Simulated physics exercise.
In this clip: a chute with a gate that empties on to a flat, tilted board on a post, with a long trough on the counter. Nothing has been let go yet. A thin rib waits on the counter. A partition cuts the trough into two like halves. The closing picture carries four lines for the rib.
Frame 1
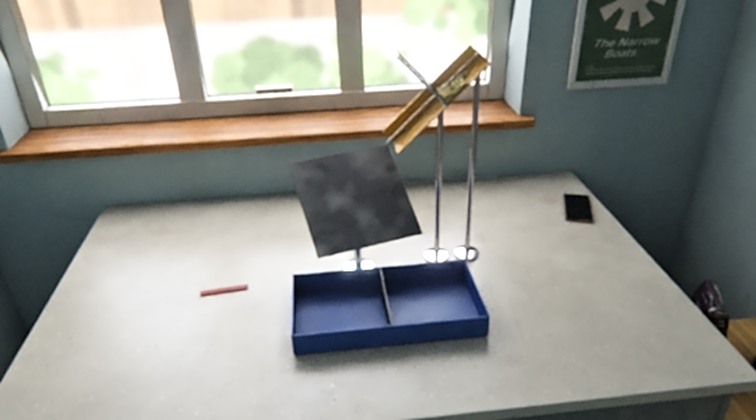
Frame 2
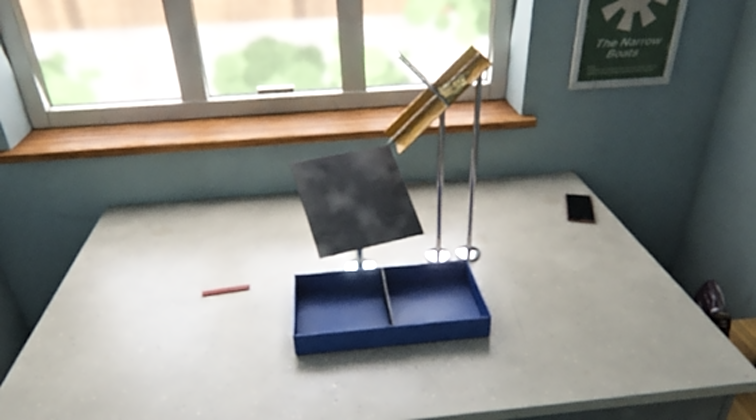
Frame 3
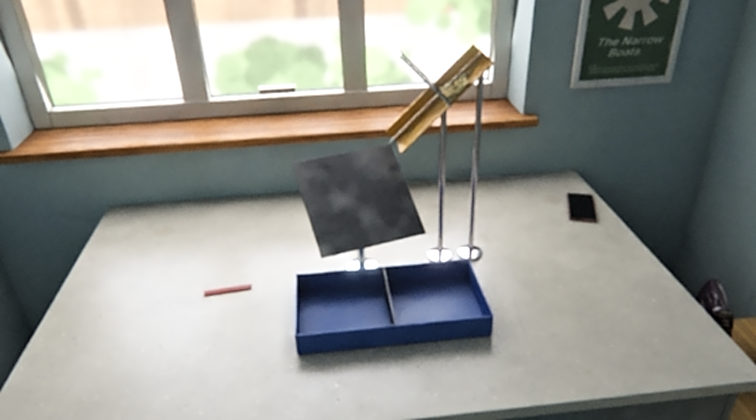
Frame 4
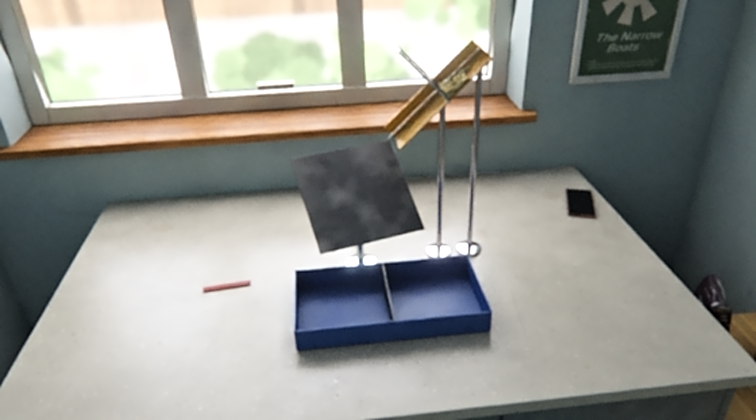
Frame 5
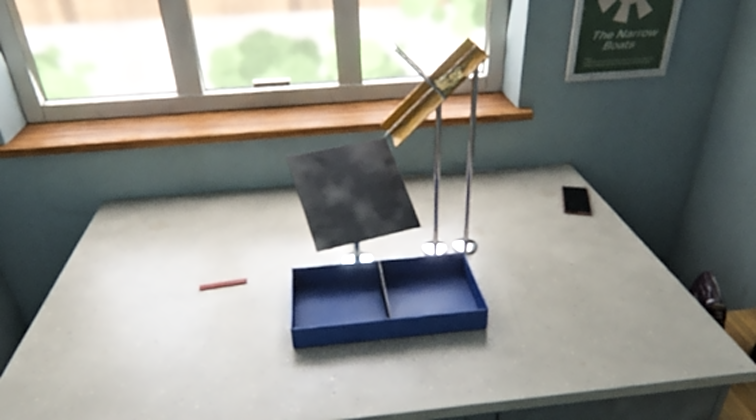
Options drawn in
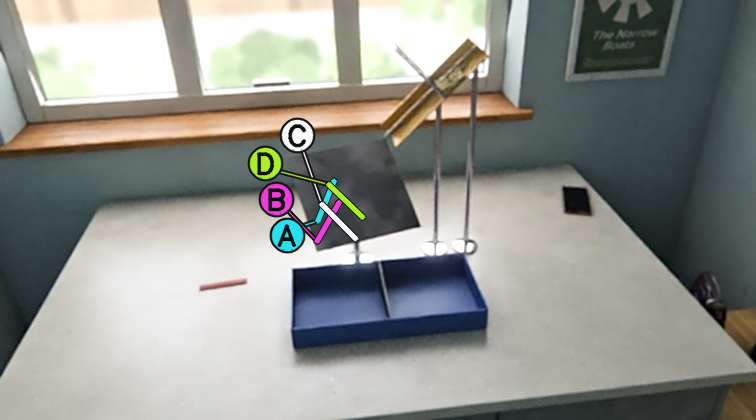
A gold chute on thin metal stands sloped down toward a dark, tilted square board above a blue, two-part trough, with a thin red strip nearby, and nothing moved beyond the view shifting slightly.
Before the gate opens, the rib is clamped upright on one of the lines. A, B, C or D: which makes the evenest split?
I would pick line C.
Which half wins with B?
The left half.
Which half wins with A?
Left.
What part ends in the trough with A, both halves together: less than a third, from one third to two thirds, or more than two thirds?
More than two thirds.
On the marked copy, line A from (334, 181) to (317, 220); line B from (339, 202) to (317, 241); line C from (321, 204) to (355, 238); line D from (328, 184) to (362, 217).
If A is chosen, of what is caught, most in the left half, about a quarter in the right.
If B is chosen, of what is caught, most in the left half, about a quarter in the right.
If C is chosen, of what is caught, about half in the left half, about half in the right.
If D is chosen, of what is caught, a small part in the left half, most in the right.
